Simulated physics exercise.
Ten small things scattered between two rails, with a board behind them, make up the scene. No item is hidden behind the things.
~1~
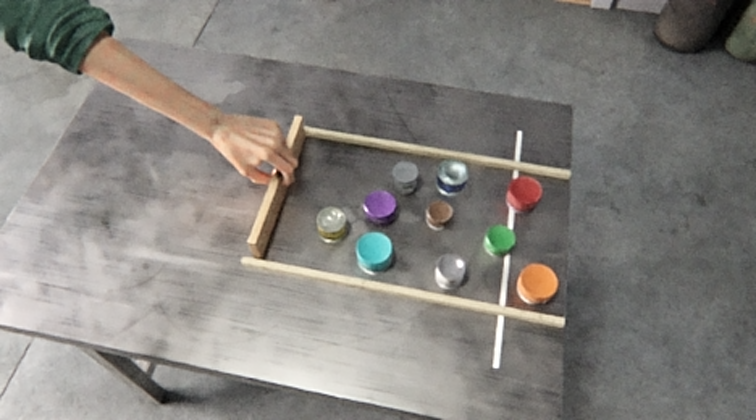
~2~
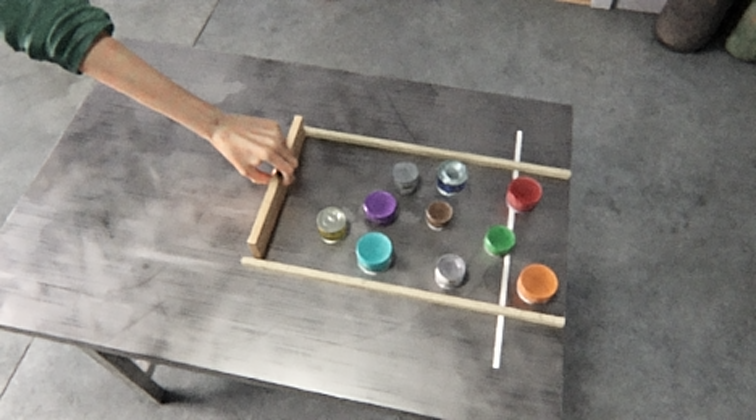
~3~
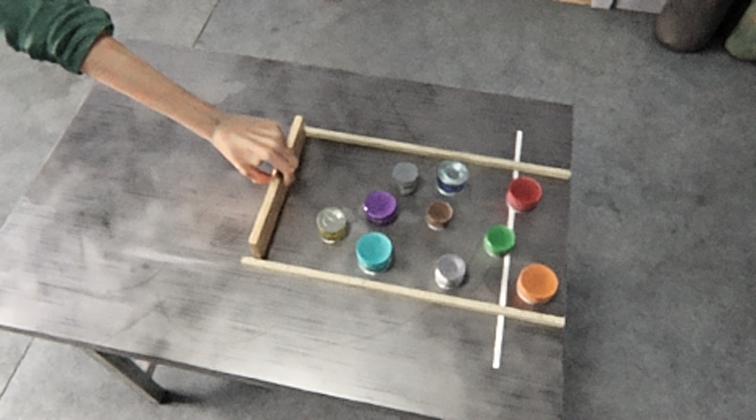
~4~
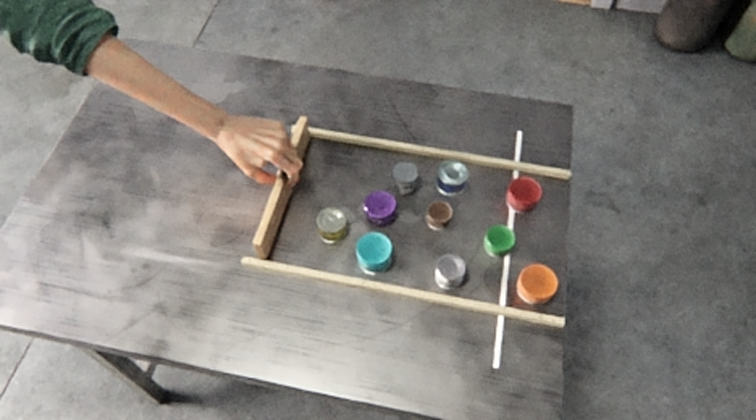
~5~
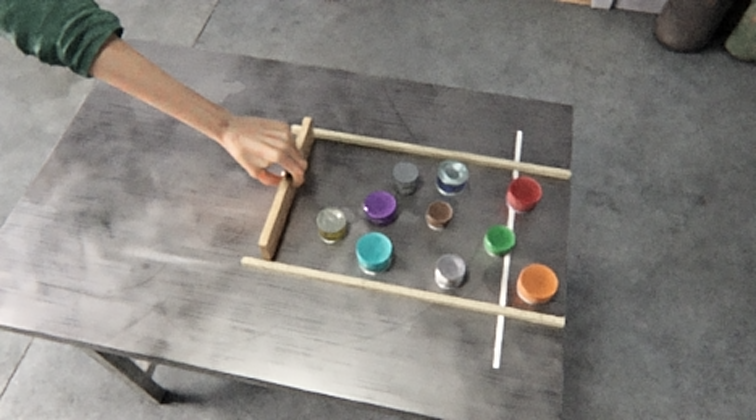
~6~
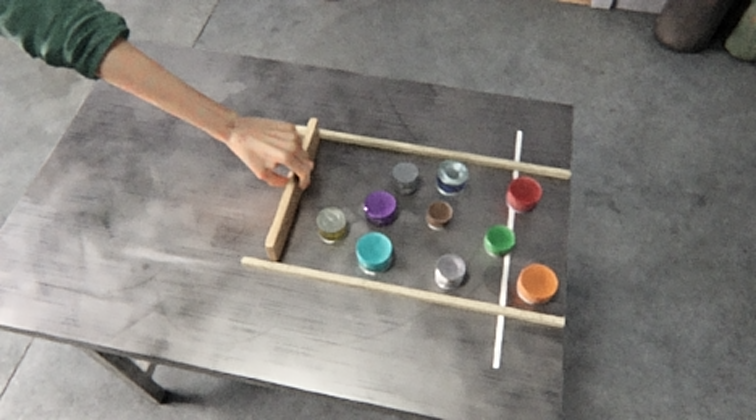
A hand in a green sleeve slid a wooden board slightly to the right between two rails on a dark table, while the small colourful pots and tins in front of it stayed still.
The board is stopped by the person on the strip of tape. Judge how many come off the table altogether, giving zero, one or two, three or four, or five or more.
My judgement: One or two.
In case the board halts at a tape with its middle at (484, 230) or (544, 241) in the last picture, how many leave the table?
0, then 5.
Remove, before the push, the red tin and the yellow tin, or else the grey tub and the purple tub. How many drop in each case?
The first removal gives 1, the second gives 1.
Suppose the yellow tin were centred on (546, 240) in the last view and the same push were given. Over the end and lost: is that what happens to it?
From that start, the object then is safe.
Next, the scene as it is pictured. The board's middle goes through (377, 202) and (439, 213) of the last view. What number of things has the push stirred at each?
At the first spot the count is 3, and at the second it is 7.
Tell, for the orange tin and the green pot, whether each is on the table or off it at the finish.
Result: Orange tin down, green pot still up.
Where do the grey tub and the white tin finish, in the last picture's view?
In the last picture the grey tub sits around (527, 201) and the white tin around (555, 287).
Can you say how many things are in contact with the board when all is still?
5 in contact.
Soon after, none off yet; orange tin at rest near (537, 285); red tin at rest near (524, 195); green pot at rest near (499, 241).
By the end, the number that fall off is one or two; fallen, orange tin.
